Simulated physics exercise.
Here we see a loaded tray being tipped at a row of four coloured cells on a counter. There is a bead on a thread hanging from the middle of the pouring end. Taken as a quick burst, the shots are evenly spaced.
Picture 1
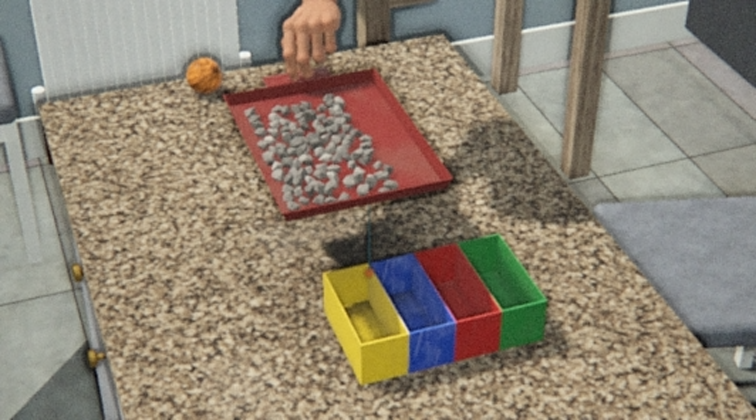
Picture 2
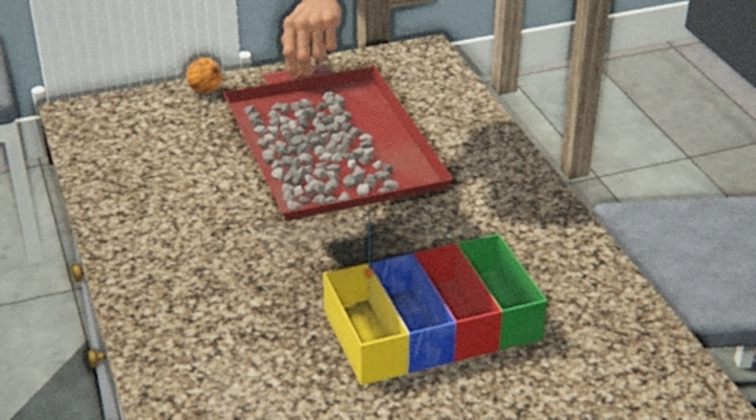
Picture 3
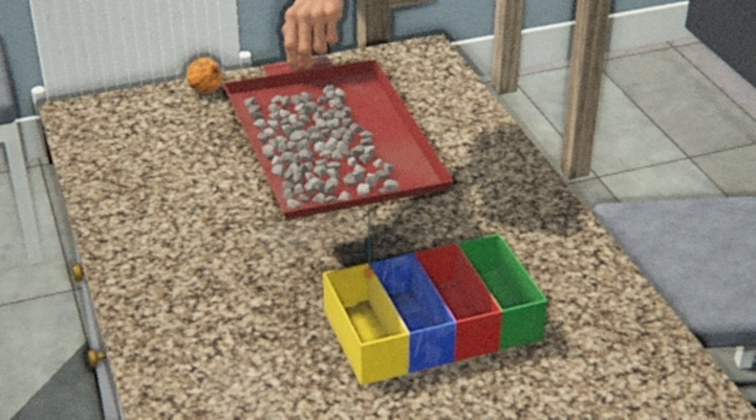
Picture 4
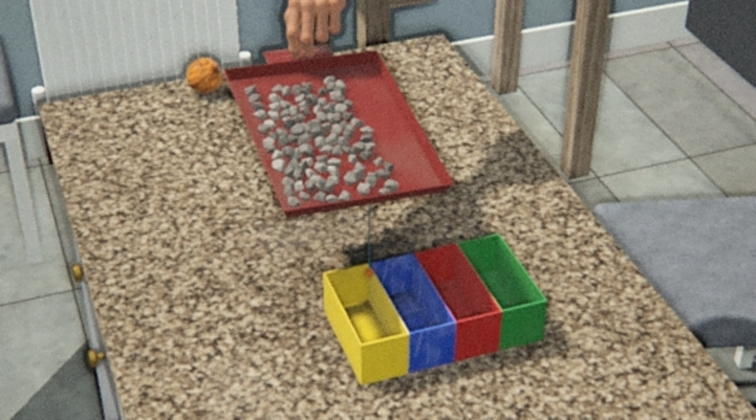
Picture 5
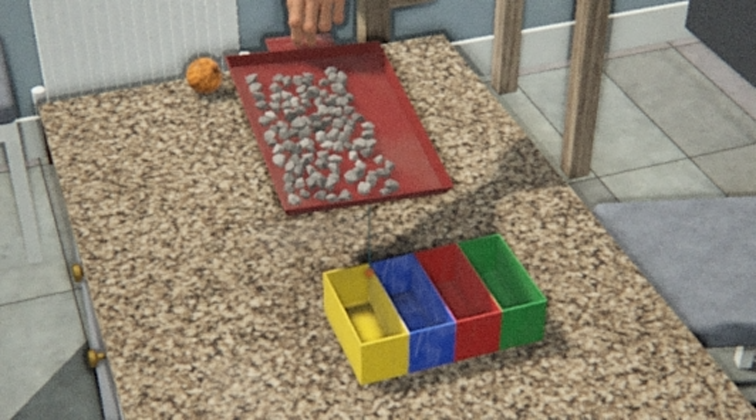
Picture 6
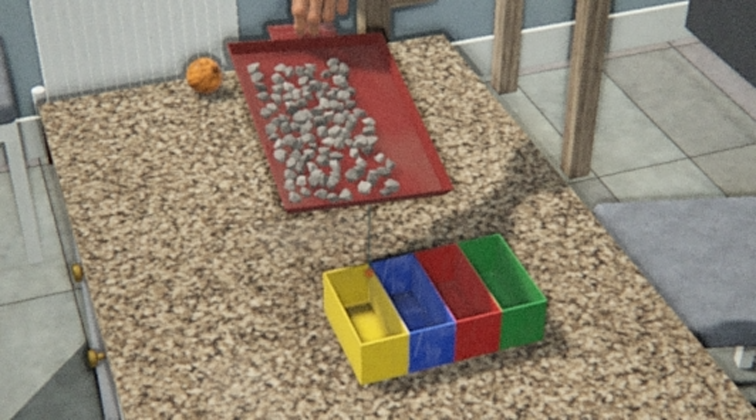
A hand slowly raised the back of a red tray of grey gravel, tilting it a little toward the yellow, blue, red and green boxes on the speckled counter, while the stones stayed on it.
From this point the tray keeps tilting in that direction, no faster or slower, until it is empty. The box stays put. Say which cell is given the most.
The red cell is given the most.
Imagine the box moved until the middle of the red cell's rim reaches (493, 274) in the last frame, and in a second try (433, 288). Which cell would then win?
First try: Blue; second try: The red cell.
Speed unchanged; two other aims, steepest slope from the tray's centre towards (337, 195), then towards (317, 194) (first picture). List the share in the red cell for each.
Well, 0 percent for one and then 0 percent for the other.
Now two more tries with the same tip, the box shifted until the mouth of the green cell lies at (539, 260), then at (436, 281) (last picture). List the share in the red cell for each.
Trial 1: 10 percent; trial 2: 20 percent.
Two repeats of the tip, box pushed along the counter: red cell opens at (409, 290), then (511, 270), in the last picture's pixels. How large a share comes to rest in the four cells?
90 %, 80 %.
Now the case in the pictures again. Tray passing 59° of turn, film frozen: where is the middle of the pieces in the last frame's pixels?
Somewhere around pixel (400, 178) in the last picture.
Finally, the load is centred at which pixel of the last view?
The centre ends up roughly at (443, 322).
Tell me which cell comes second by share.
The cell in blue.
Soon, tray tipped steeply; nearly all on the tray; a small part falling or outside the box.
A while on, tray tipped right over; a small part on the tray; about a third in the red cell; about a quarter in the blue cell; a small part in the yellow cell; a small part in the green cell; a small part falling or outside the box.
Towards the end, tray tipped past a quarter turn; about half in the red cell; about a third in the blue cell; a small part in the yellow cell; a small part in the green cell; a stray few falling or outside the box.
Finally, tray tipped past a quarter turn; about half in the red cell; about a third in the blue cell; a small part in the yellow cell; a small part in the green cell; a stray few outside the box.
